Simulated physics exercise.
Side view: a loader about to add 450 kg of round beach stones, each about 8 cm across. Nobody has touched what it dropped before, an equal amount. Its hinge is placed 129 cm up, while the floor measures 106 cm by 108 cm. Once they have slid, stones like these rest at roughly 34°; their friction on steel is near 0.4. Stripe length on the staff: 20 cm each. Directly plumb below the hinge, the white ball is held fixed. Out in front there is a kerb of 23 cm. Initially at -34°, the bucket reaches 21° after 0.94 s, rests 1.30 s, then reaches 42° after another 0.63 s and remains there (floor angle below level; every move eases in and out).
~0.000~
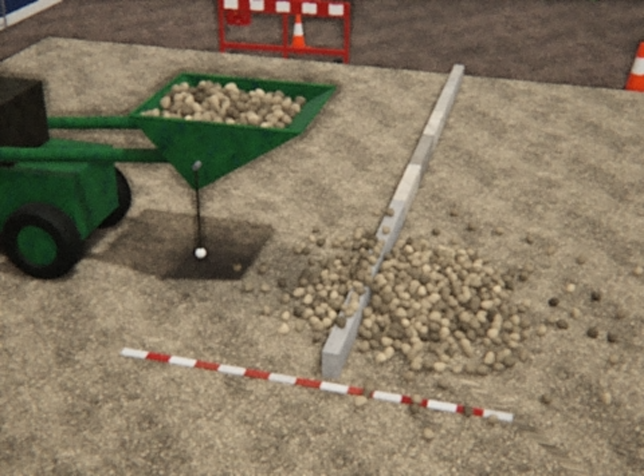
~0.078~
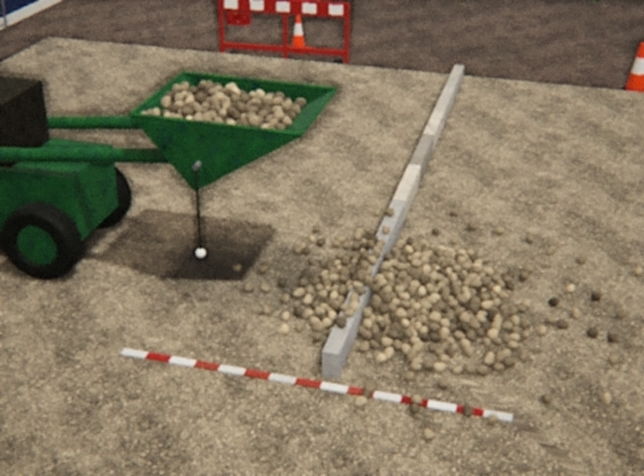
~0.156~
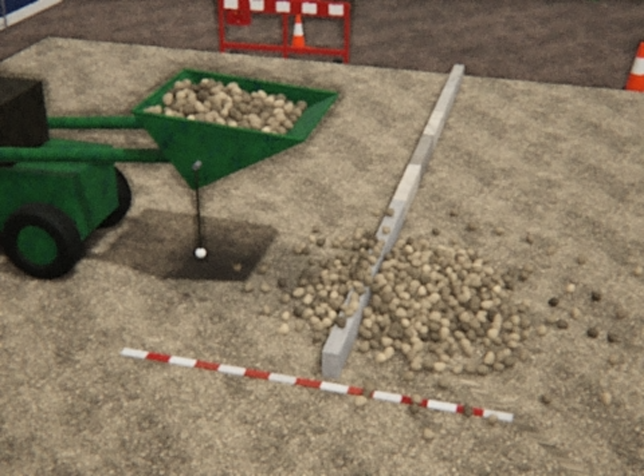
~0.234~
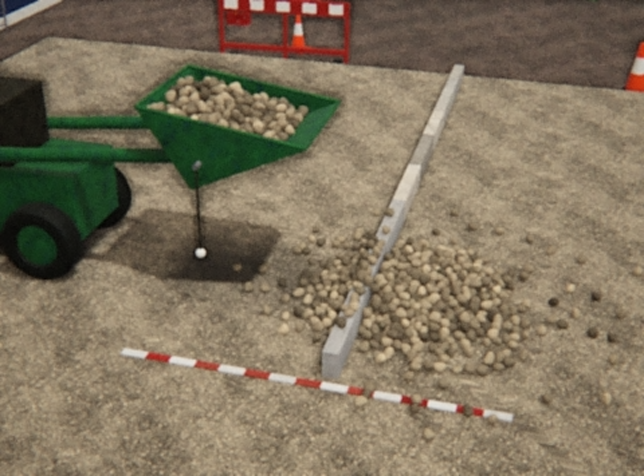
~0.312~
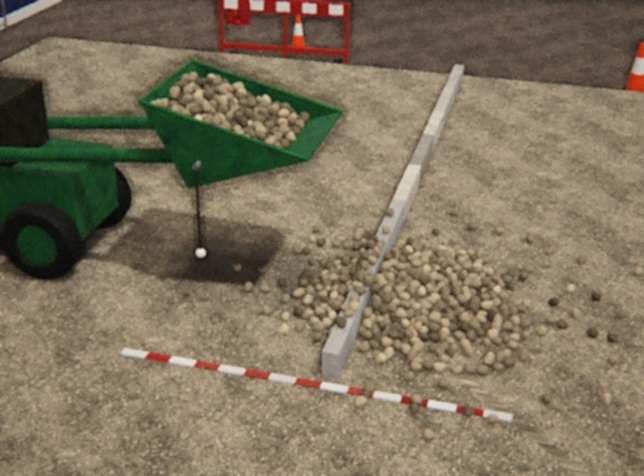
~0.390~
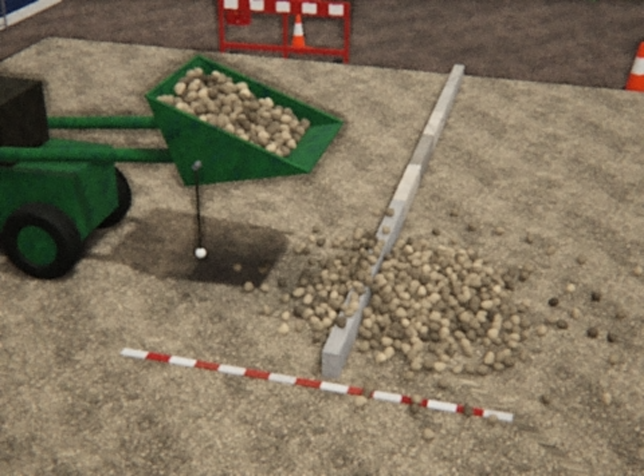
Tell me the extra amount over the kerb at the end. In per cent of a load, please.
34 per cent.
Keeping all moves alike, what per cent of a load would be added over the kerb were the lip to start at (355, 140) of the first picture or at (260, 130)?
I'd guess close to 95 per cent first and close to 0 per cent second.
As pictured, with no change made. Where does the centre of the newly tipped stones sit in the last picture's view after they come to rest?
Roughly at pixel (348, 275).
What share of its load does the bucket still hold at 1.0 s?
It holds some 95 percent.
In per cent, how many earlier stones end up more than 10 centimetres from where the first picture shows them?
Roughly 10 % of them.
After 0.7 s the floor is at 12°; in per cent of one load, 100 in the bucket, 23 on this side of the kerb, 77 over the kerb; the foremost stones are past the picture's edge.
After 1.0 s the floor is at 21°; in per cent of one load, 97 in the bucket, 26 on this side of the kerb, 77 over the kerb; the foremost stones are past the picture's edge.
After 3.3 s the floor is at 42°; in per cent of one load, 0 in the bucket, 89 on this side of the kerb, 111 over the kerb; the foremost stones are past the picture's edge.
After 6.0 s the floor is at 42°; in per cent of one load, 0 in the bucket, 89 on this side of the kerb, 111 over the kerb; the foremost stones are past the picture's edge. Net gain over the kerb, 34.
